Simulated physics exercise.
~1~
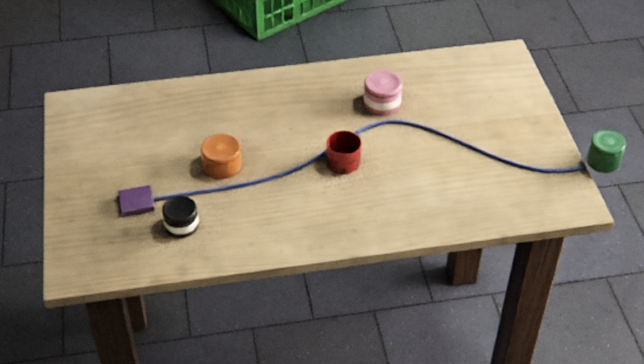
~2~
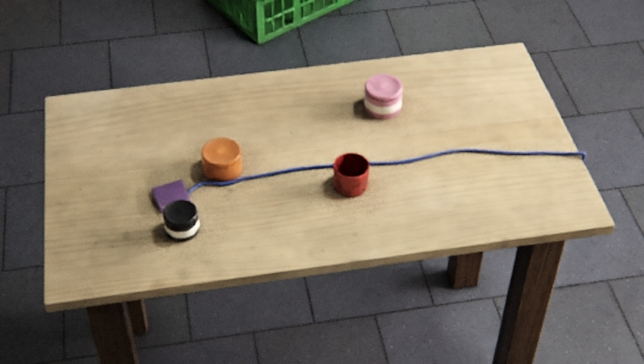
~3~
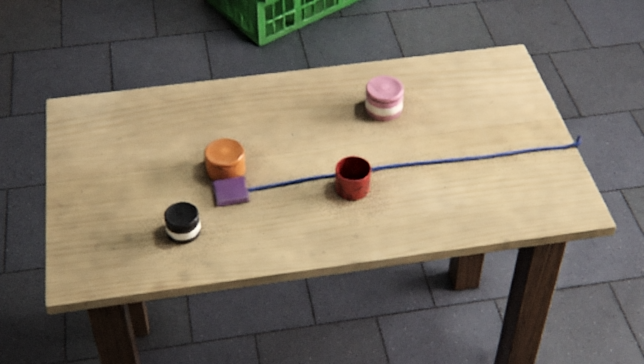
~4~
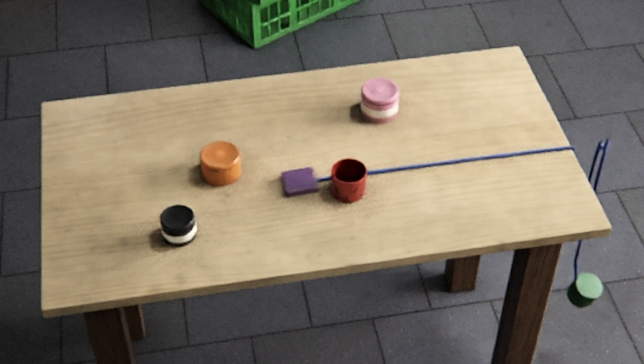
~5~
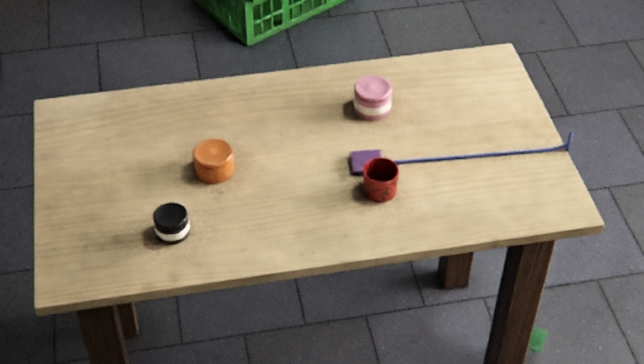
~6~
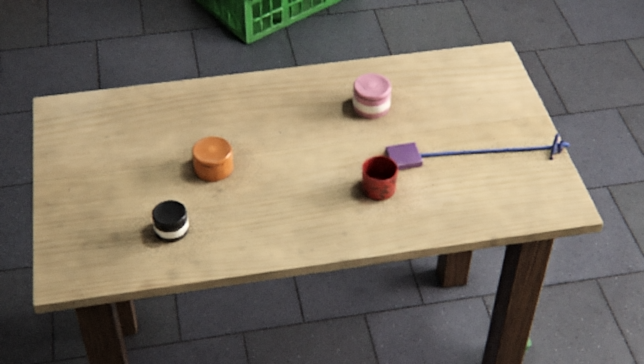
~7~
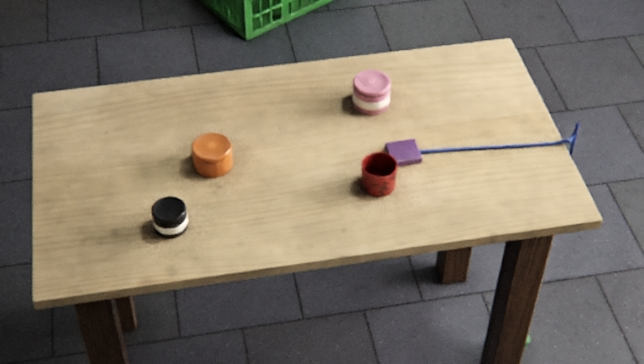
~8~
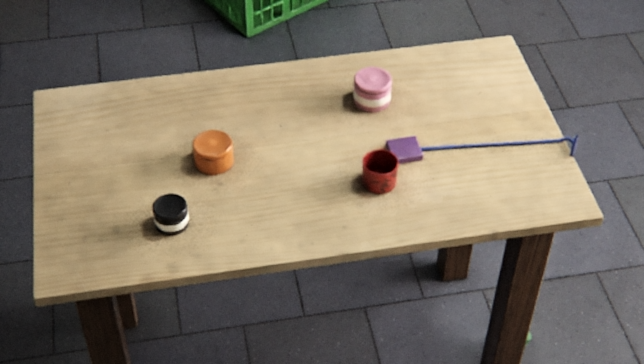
On a wooden table above a grey tiled floor, a green cylindrical object drops off the right side, and its blue cable drags a flat purple block rightward, nudging the red mug, until the block rests beside the mug while the orange, black and pink containers stay put.
